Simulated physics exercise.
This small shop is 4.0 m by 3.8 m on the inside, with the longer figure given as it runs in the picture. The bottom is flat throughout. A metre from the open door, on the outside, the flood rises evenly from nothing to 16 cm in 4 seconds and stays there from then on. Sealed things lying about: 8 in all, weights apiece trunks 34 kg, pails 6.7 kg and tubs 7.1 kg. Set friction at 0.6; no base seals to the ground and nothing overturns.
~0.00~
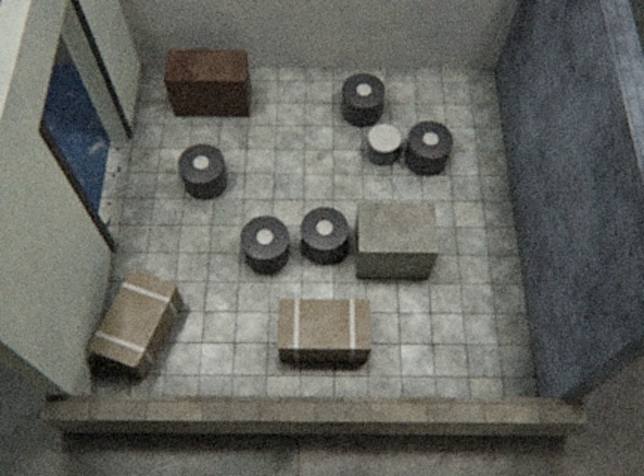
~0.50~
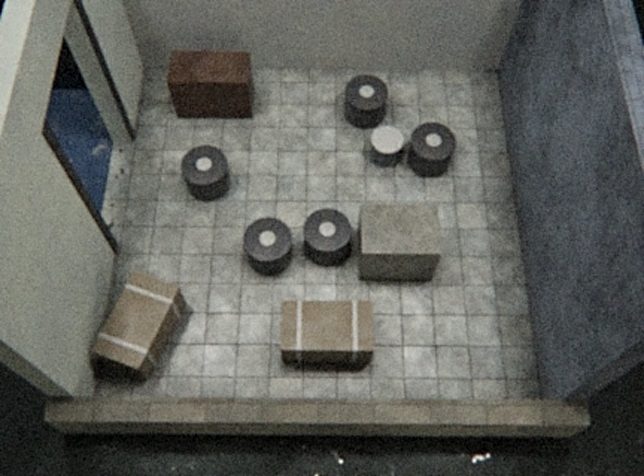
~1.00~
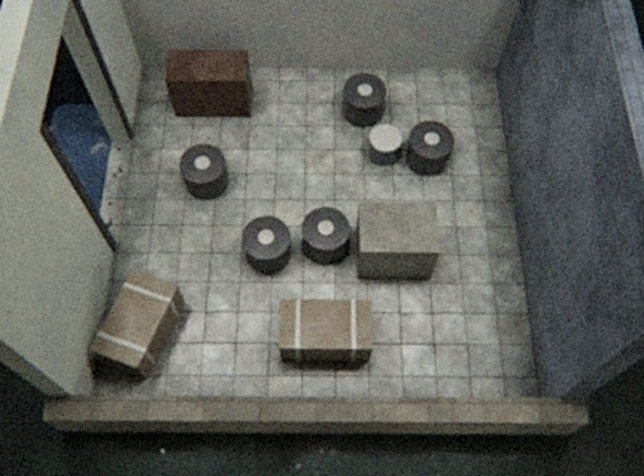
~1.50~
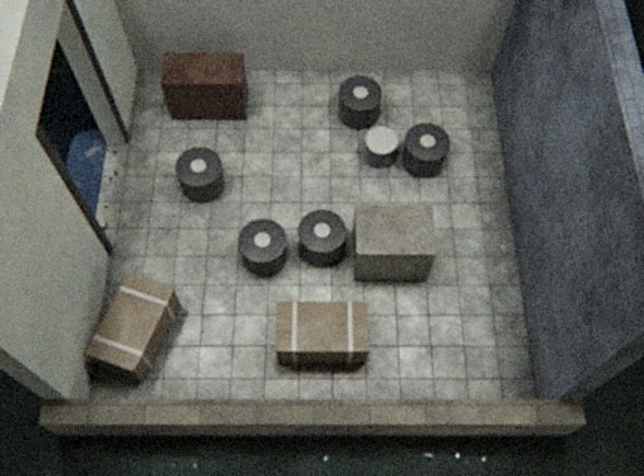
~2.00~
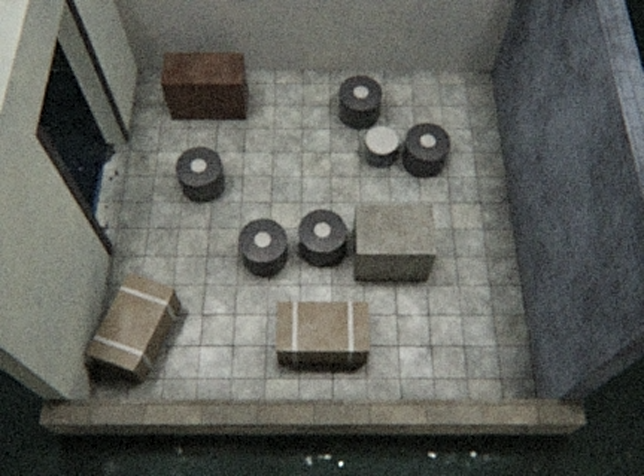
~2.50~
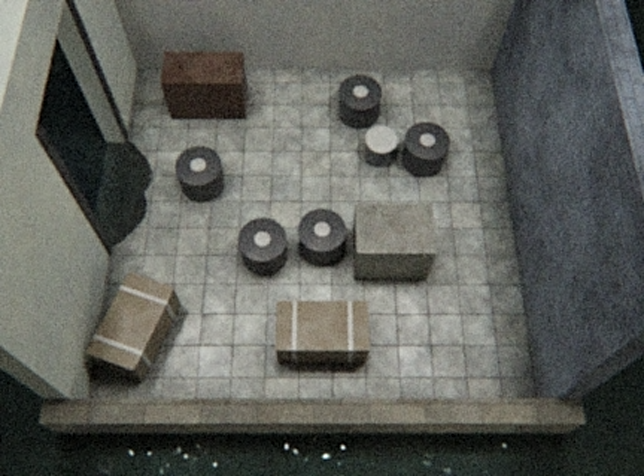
Dark water appearing outside a small tiled room, then spreading in through the left doorway while the drums and boxes stay still.
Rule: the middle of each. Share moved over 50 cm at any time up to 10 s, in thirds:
By my guess the moved share will stay in the one-to-two-thirds span.
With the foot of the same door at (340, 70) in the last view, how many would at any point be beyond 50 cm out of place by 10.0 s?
5.
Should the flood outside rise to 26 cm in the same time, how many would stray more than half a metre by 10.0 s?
Under that setup the answer is 7.
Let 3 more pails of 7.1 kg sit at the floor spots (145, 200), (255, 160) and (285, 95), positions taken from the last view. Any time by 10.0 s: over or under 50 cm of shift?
Respectively, higher, higher and lower.
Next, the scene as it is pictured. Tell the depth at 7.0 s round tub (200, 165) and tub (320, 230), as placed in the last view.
I'd estimate 5 cm for the first and 7 cm for the second.
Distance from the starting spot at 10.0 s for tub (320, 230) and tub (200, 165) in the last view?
Net displacement, in order: 120 cm; 300 cm.
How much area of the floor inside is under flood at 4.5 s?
I'd put it close to 4.0 m2.
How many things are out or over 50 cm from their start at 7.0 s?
By my reckoning, 3.
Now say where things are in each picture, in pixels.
The first frame shows a trunk at (324, 323), on the bottom; a trunk at (133, 317) rests on the ground; 0.0 m2 under water; 0 of 8 have shifted.
The second frame shows a trunk at (327, 325) rests on the ground; a trunk at (136, 318), on the bottom; 0.0 m2 under water; 0 of 8 have shifted.
The third frame shows a trunk at (326, 323), on the bottom; a trunk at (134, 317) rests on the ground; water covers 0.0 m2; 0 of 8 have shifted.
The fourth frame shows a trunk at (322, 326), on the bottom; a trunk at (131, 320) rests on the ground; water covers 0.0 m2; 0 of 8 have shifted.
The fifth frame shows a trunk at (323, 326) rests on the ground; a trunk at (131, 320), on the bottom; 0.0 m2 under water; 0 of 8 have shifted.
The sixth frame shows a trunk at (322, 325), on the bottom; a trunk at (131, 319) rests on the ground; 0.2 m2 under water; 0 of 8 have shifted.
After 3.5 s 0 of 8 are over 50 cm from their spots; 0 afloat.
After 4.5 s 1 of 8 are over 50 cm from their spots; 0 afloat.
After 7.0 s 3 of 8 are over 50 cm from their spots; 2 afloat.
After 10.0 s 4 of 8 are over 50 cm from their spots, and 4 have been at some point; 5 afloat.
